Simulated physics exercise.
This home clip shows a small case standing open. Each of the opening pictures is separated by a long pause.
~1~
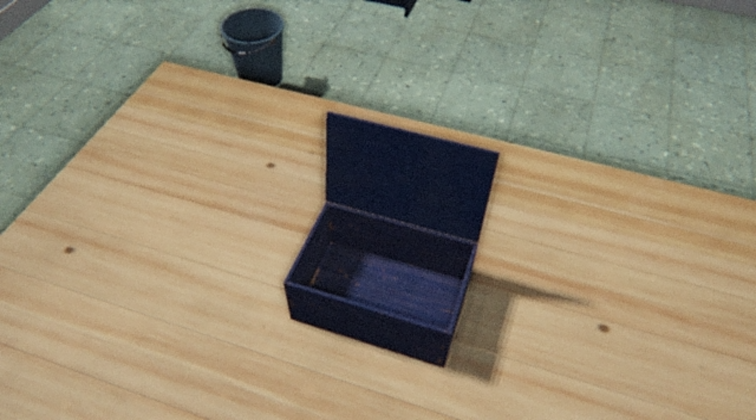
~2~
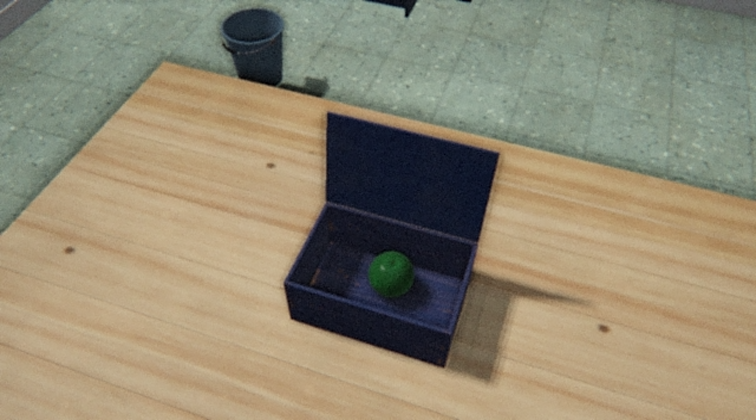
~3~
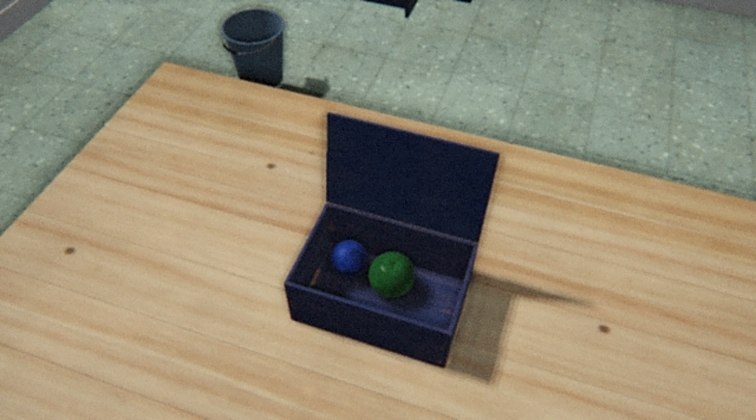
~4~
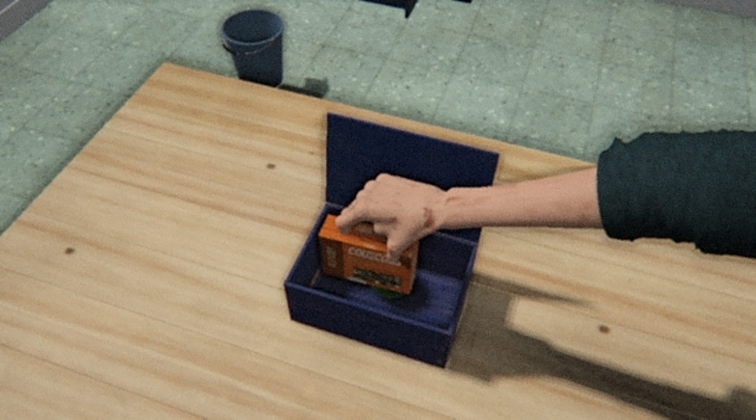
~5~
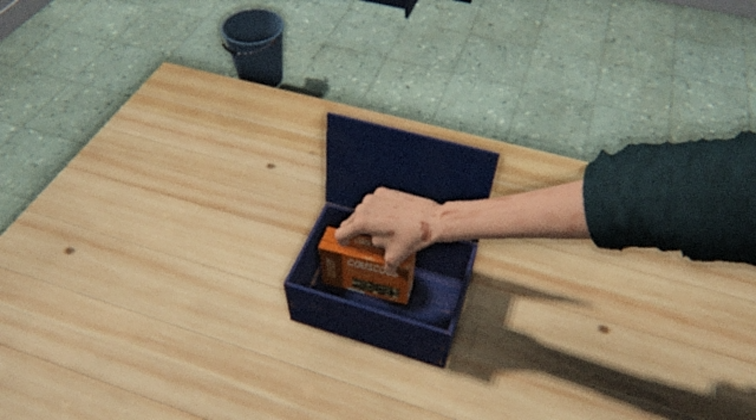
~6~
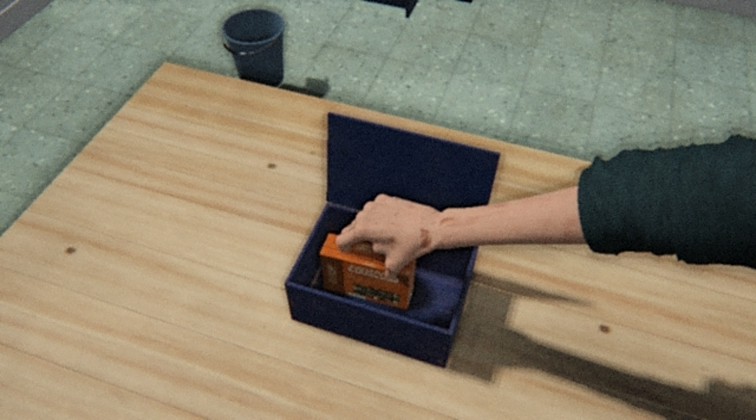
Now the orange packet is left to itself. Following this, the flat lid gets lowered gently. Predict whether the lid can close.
Meets the rim.
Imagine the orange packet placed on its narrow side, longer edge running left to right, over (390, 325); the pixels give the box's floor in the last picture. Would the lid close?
Lid: Closed.
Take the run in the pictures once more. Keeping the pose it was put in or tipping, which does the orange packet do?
Once everything settles, it keeps its original angle.
Then, 0.40 s later than the last frame, orange packet moved a little near (369, 300).
Then, 1.40 s later than the last frame, lid 72° above the rim; orange packet moved a little near (369, 300).
Then, 1.80 s later than the last frame, lid 36° above the rim; orange packet moved a little near (369, 300).
Then, 2.00 s later than the last frame, lid 12° above the rim; orange packet moved a little near (369, 300).
When it is over, lid shut; moved from the start, orange packet; the other 2 as before. End places, in pixels of the last picture, orange packet near (369, 300).
